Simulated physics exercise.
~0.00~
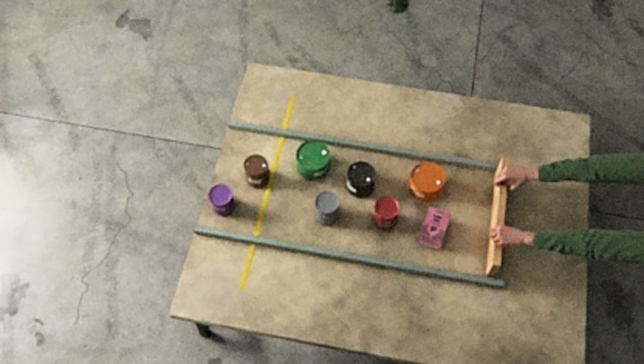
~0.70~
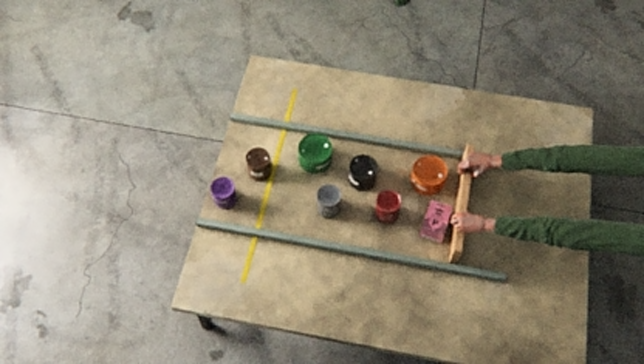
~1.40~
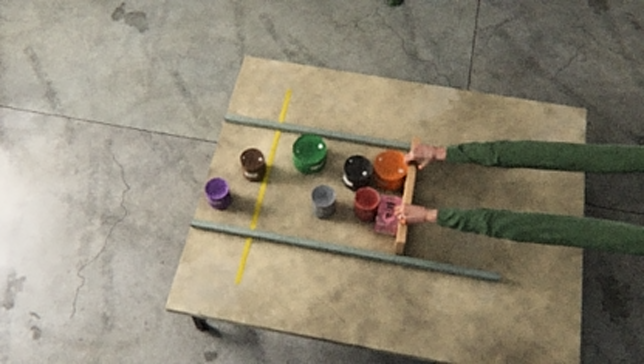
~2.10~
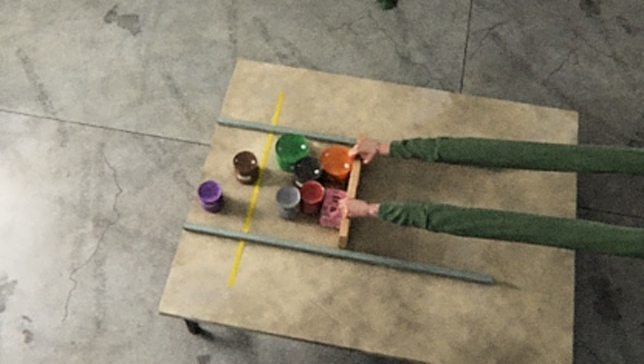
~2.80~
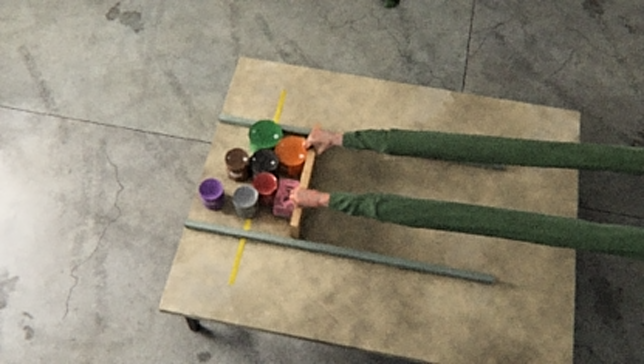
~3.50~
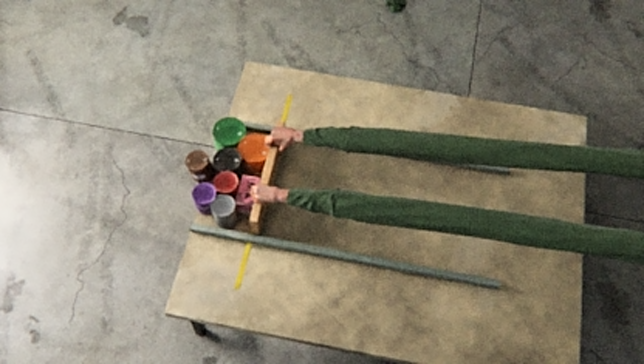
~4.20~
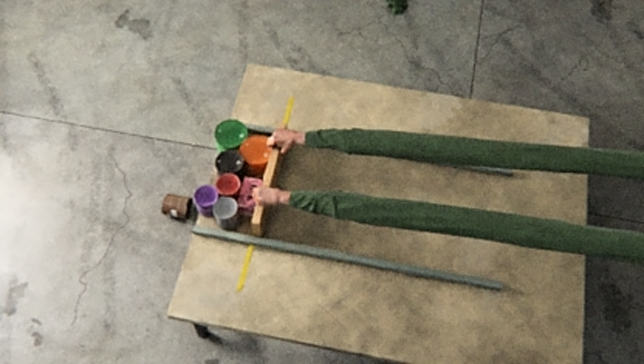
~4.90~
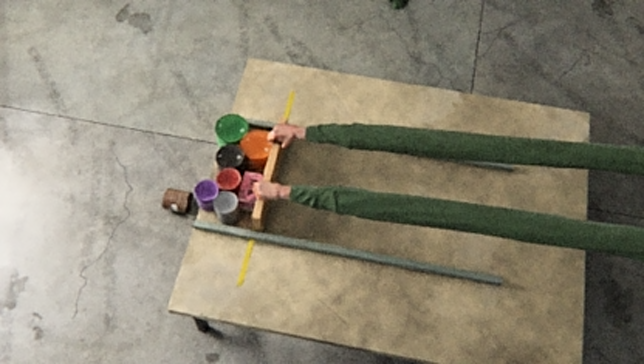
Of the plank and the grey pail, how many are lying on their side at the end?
Neither of them is. The plank is still upright in the hands, and the grey pail is still standing among the other tubs near the left edge.
On a low platform above a grey concrete floor, colourful tubs and a pink box stand between two battens, with a wooden plank at their right. Two hands in green sleeves push the plank left, and it gathers up the pink box and orange canister, then the red pail and black canister. The green canister and grey pail are soon swept along too, and the crowd bunches up against the brown and purple ones. As the plank stops by the yellow tape, the brown canister drops off the left edge onto the floor. The others stay packed at the edge.
